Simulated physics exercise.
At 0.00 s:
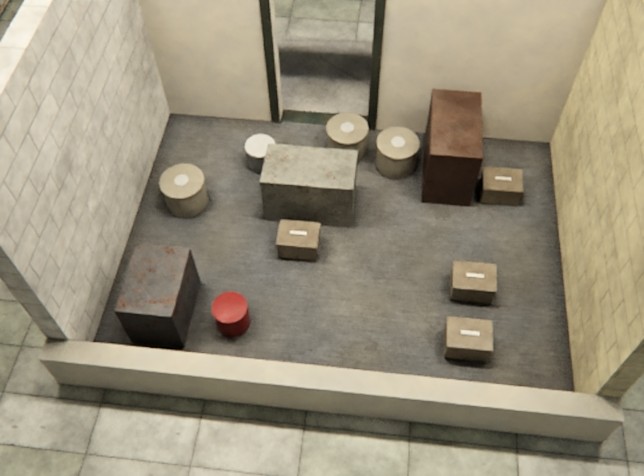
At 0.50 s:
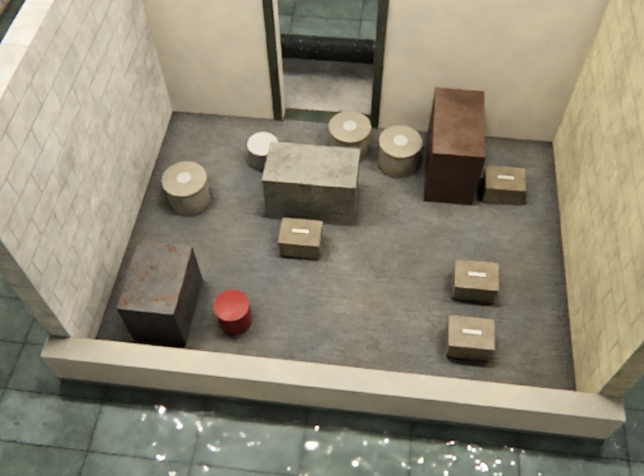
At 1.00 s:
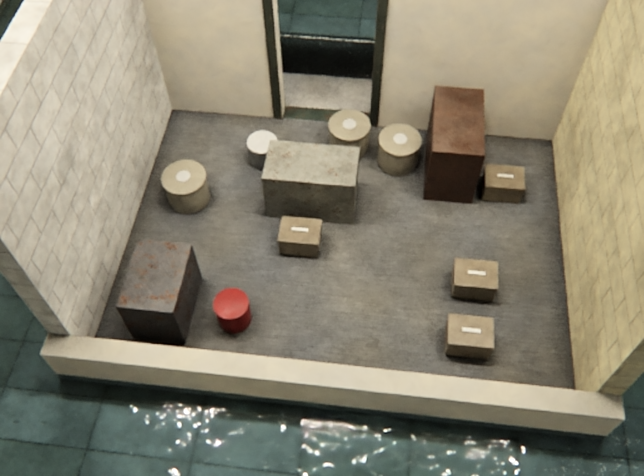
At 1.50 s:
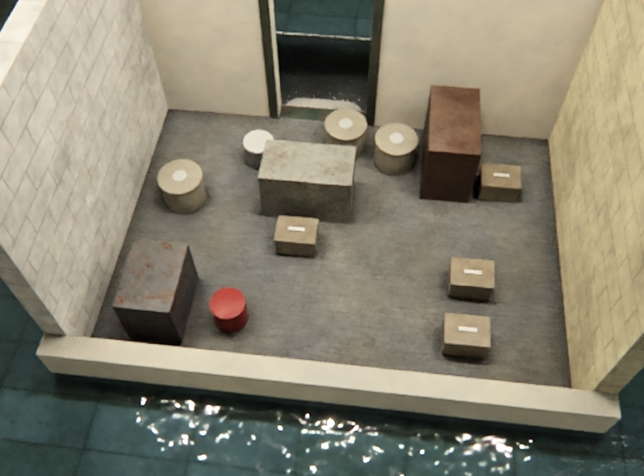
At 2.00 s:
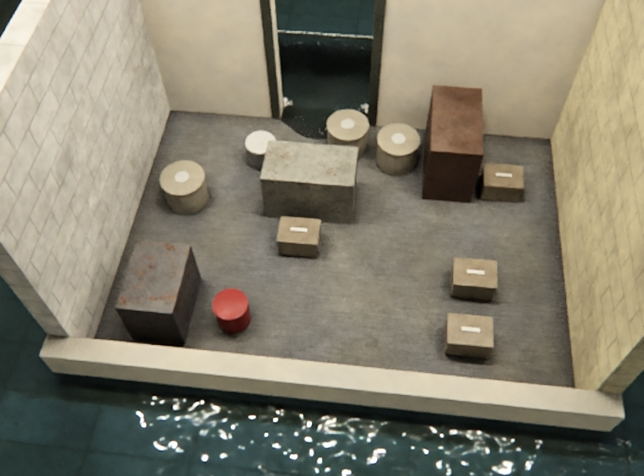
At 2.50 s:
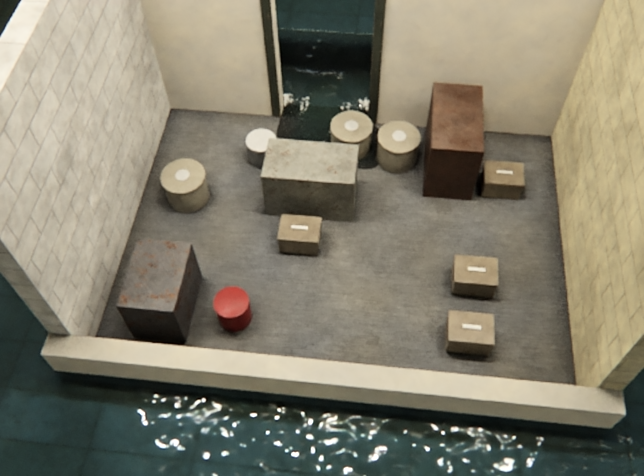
Dark water spreading over the tiled ground outside a walled room, then creeping through the back doorway among tubs and boxes.
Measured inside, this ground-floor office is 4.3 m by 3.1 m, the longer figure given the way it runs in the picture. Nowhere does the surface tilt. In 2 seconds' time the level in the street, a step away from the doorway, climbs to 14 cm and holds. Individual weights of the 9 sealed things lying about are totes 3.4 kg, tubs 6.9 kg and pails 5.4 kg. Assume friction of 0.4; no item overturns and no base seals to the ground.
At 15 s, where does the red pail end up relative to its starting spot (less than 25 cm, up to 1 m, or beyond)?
The red pail ends up less than 25 cm away.
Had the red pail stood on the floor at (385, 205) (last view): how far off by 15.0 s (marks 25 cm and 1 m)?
What happens is it creeps a short distance.
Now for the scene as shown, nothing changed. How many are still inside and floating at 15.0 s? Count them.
7 at that moment.
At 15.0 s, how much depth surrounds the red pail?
The depth there is around 5 cm.
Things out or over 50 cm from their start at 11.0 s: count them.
Result: 3.
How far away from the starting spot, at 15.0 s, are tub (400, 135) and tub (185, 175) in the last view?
Net displacement, in order: 10 cm; 250 cm.
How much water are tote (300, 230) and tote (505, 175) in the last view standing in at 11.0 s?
First roughly 5 cm, second roughly 2 cm.
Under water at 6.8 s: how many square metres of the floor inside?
About 10.0 m2 is covered.
After 3.5 s the red pail is near (231, 302), 0.0 m from its start, aground; 1 afloat.
After 6.8 s the red pail is near (231, 302), 0.0 m from its start, aground; 4 afloat.
After 11.0 s the red pail is near (231, 302), 0.0 m from its start, aground; 7 afloat.
After 15.0 s the red pail is near (231, 302), 0.0 m from its start, aground; 7 afloat.
